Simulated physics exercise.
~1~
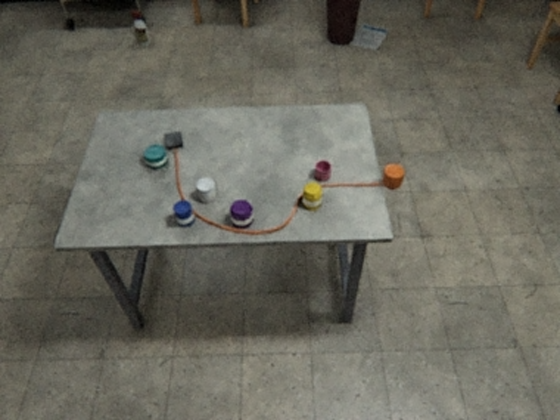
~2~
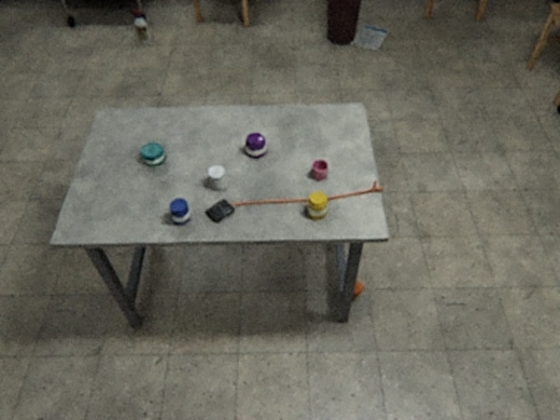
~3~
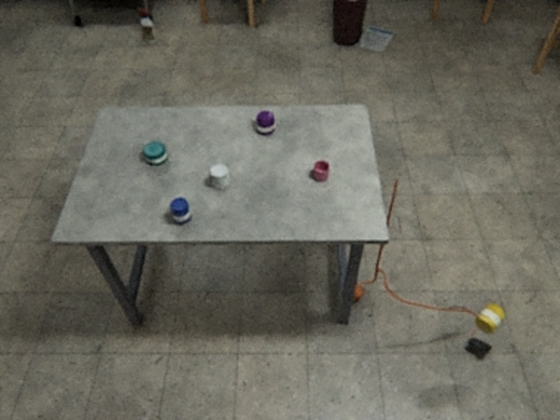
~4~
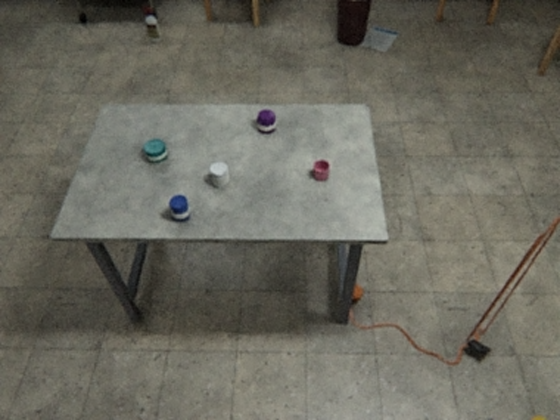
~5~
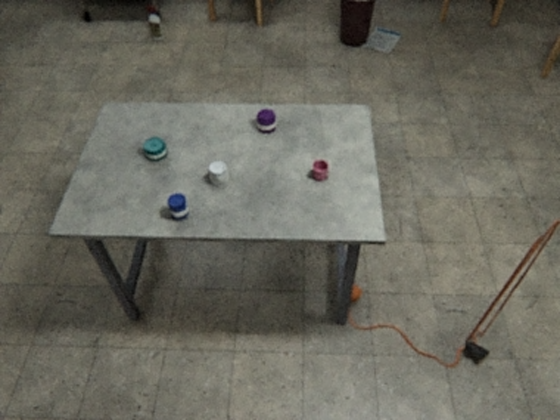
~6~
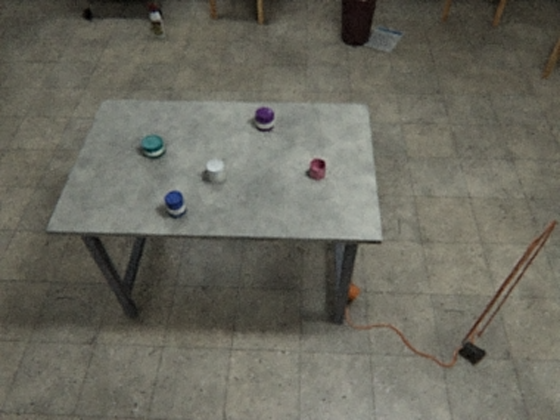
The clip opens on a gray table holding small colorful containers, with an orange cable winding among them from a black phone to an orange object just off the right edge. The orange object drops toward the floor, and the cable pulls taut, dragging the phone across the tabletop. The purple jar shifts toward the far side, while the white canister moves slightly. The phone and yellow jar then go over the right edge, and the jar travels out of view at the lower right. The phone ends on the floor beside the cable, while the teal, blue, white, pink and purple containers remain on the table.
